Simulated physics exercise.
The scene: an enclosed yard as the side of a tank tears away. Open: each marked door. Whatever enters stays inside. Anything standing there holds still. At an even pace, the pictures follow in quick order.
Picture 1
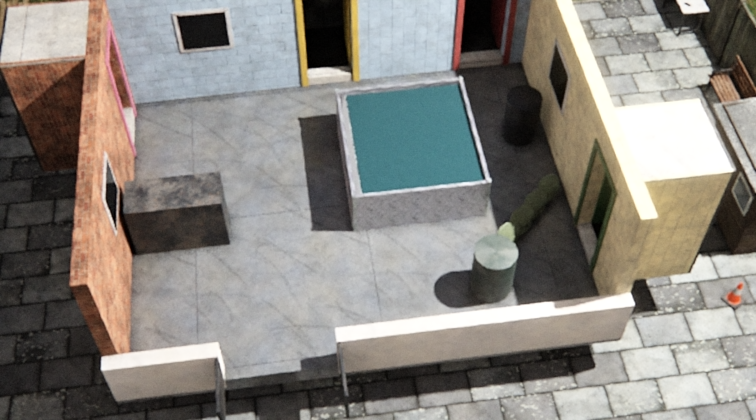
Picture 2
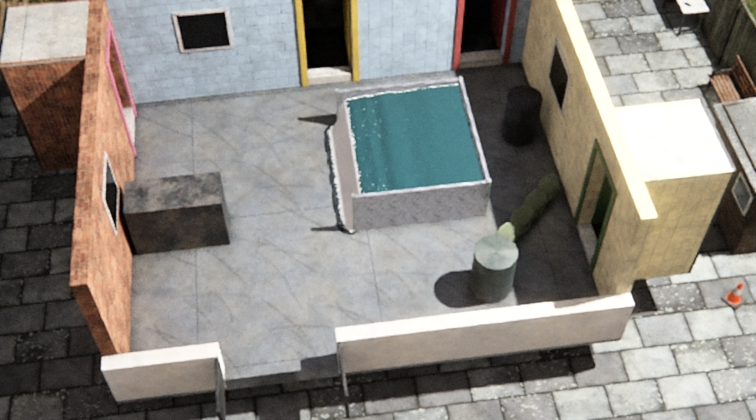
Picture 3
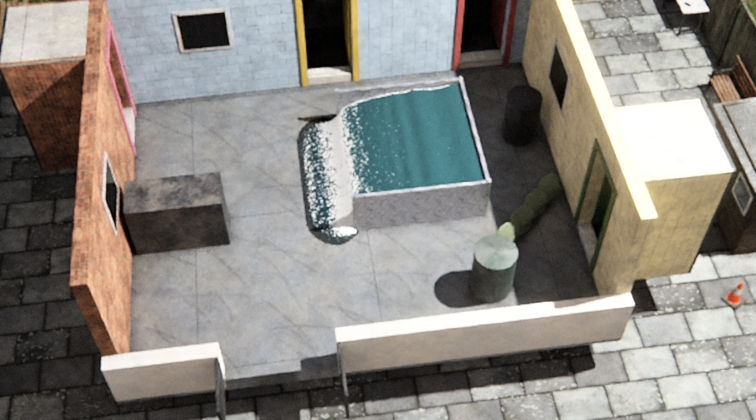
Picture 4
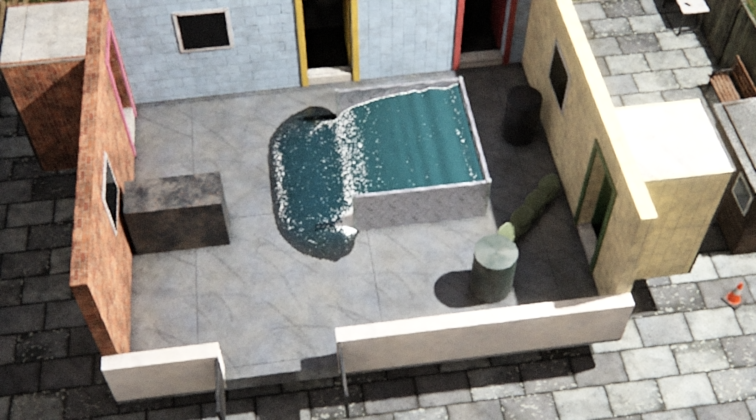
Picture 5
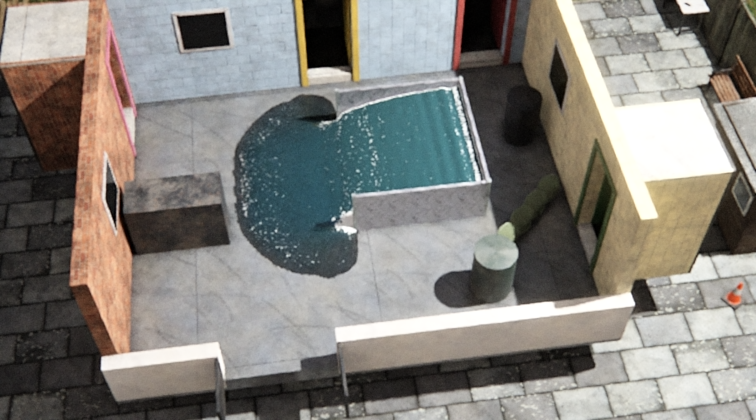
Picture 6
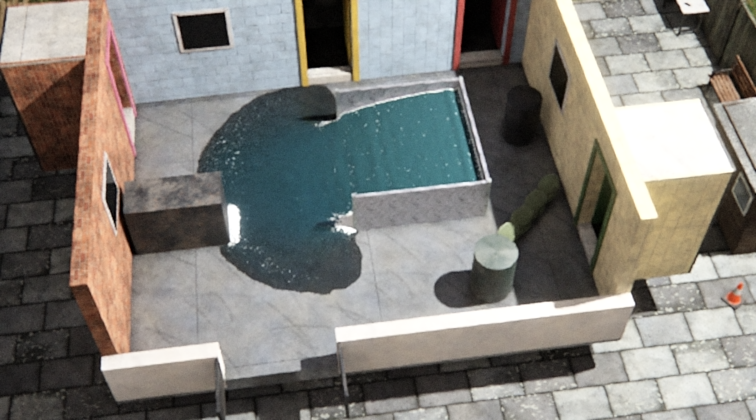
Teal water fills a pale-walled tank in a grey-paved yard, seen from high above by a still camera. A dark stone block stands at left near an orange-brown wall, with a grey-green cylinder and dark barrel at right, and blue and cream walls around. The tank's left side gives way, and water pours out leftward, spreading steadily in a widening, white-flecked pool until it meets the block.
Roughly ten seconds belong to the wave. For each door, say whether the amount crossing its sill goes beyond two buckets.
Door by door: Green door - two buckets at most, red door - two buckets at most, yellow door - two buckets at most, pink door - beyond two buckets.
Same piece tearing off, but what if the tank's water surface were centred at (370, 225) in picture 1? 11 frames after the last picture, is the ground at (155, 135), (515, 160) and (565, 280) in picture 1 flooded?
Points in turn: Inundated; not reached; not reached.
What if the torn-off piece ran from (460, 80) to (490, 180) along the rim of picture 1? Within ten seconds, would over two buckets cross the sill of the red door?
The red door exceeds the limit.
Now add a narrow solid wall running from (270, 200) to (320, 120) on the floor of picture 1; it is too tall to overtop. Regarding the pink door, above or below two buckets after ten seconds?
Result: Pink remains below the limit.
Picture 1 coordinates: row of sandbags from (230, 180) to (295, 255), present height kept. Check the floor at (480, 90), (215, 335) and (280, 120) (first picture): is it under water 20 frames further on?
As listed: Spared, submerged, submerged.
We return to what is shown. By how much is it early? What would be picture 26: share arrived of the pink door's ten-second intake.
Roughly 90 per cent.
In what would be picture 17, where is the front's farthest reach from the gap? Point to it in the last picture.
Roughly at (130, 378).
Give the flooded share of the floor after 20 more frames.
Some 50 per cent.
A moment on, water covers 45 % of the floor; the green door not reached, the red door not reached, the yellow door wet at the sill, nothing in, the pink door wet at the sill, nothing in.
Next, water covers 50 % of the floor; the green door not reached, the red door not reached, the yellow door wet at the sill, nothing in, the pink door under two buckets in.
Then, water covers 50 % of the floor; the green door not reached, the red door not reached, the yellow door wet at the sill, nothing in, the pink door far over two buckets in.
Later, water covers 75 % of the floor; the green door not reached, the red door wet at the sill, nothing in, the yellow door wet at the sill, nothing in, the pink door far over two buckets in.
In the end, water covers 95 % of the floor; the green door wet at the sill, nothing in, the red door wet at the sill, nothing in, the yellow door wet at the sill, nothing in, the pink door far over two buckets in.
